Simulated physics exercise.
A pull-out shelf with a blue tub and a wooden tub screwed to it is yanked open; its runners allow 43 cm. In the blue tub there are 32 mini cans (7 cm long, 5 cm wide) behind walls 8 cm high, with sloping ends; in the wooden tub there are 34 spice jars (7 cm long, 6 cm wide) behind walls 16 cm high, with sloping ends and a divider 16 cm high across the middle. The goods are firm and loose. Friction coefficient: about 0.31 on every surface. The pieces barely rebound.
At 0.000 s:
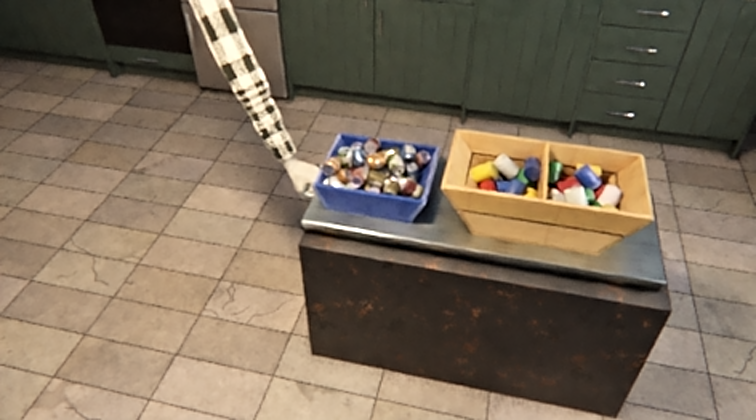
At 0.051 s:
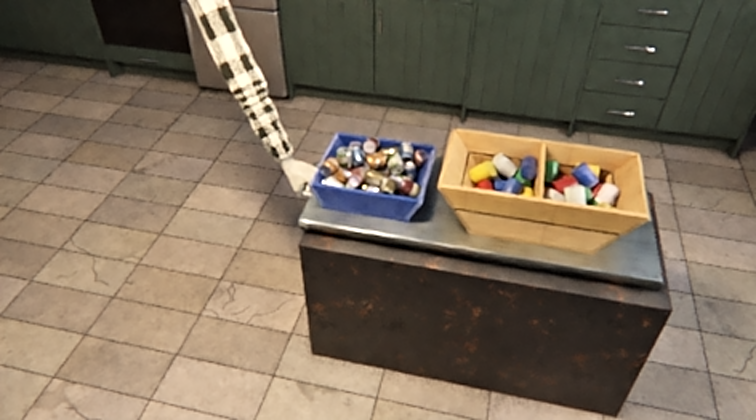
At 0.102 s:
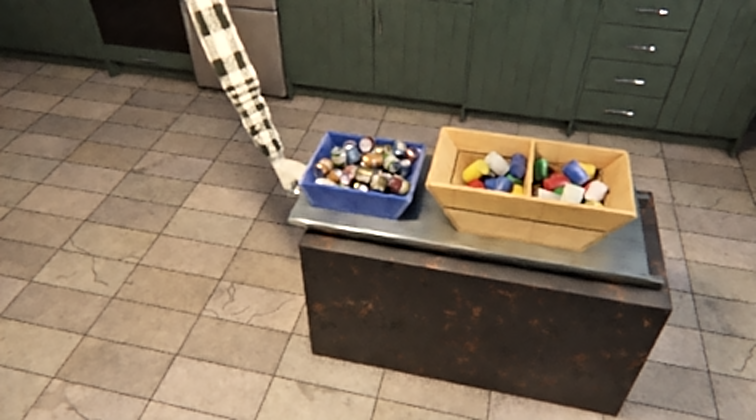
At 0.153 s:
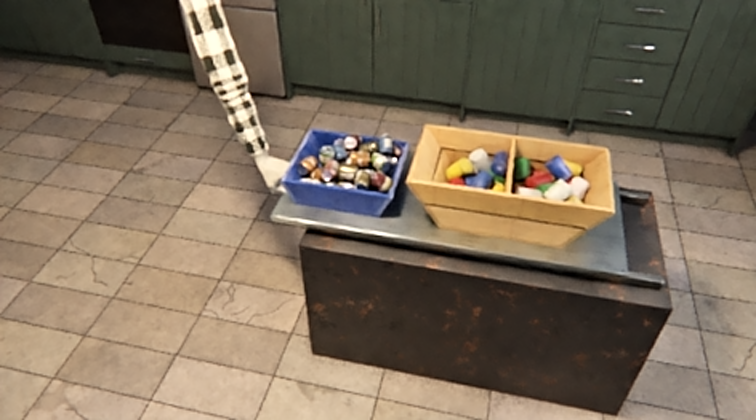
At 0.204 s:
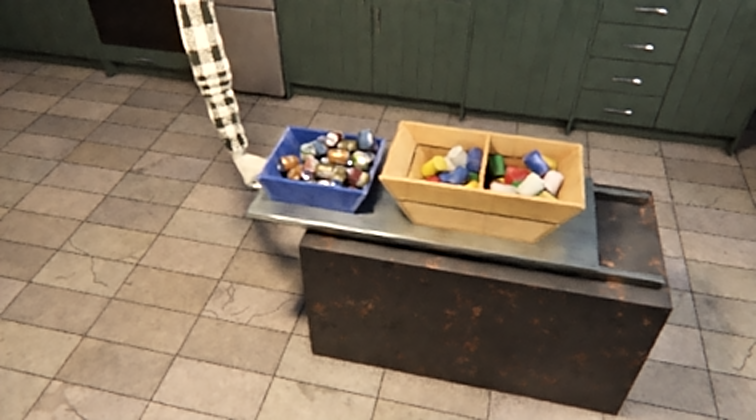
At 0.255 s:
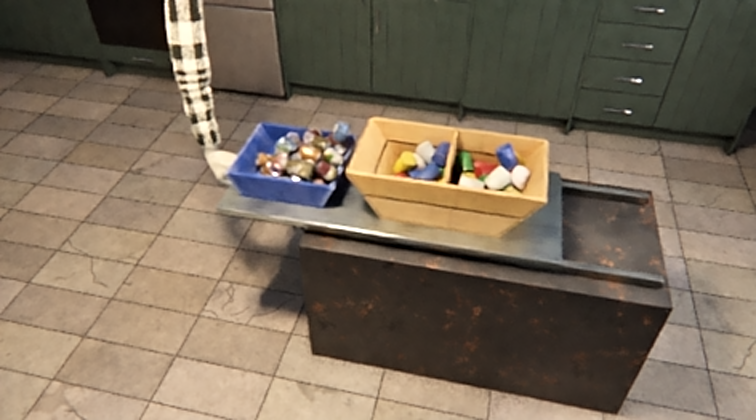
A metal shelf holding a blue tub of small cans and a divided wooden tub of colorful jars slid left across a dark cabinet as a hand in a checkered sleeve pulled it outward.
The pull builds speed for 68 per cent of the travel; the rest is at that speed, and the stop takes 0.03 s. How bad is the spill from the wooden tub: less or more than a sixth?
Under a sixth of the spice jars leave the wooden tub.
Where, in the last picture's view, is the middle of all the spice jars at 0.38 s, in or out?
Near (421, 173).
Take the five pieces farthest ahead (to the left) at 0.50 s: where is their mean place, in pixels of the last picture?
At about (159, 100).
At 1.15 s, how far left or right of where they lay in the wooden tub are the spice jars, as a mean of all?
Some 6 cm leftwards.
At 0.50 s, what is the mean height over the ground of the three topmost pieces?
About 96 cm.
After 0.30 s, end of travel.
After 0.38 s, 1 of 32 out of the blue tub and 0 of 34 out of the wooden tub.
After 0.50 s, 6 of 32 out of the blue tub and 1 of 34 out of the wooden tub.
After 0.72 s, 11 of 32 out of the blue tub and 2 of 34 out of the wooden tub.
When it is over (at 1.15 s), 11 of 32 out of the blue tub and 2 of 34 out of the wooden tub. Asked share, 2 of 34, 6 per cent.
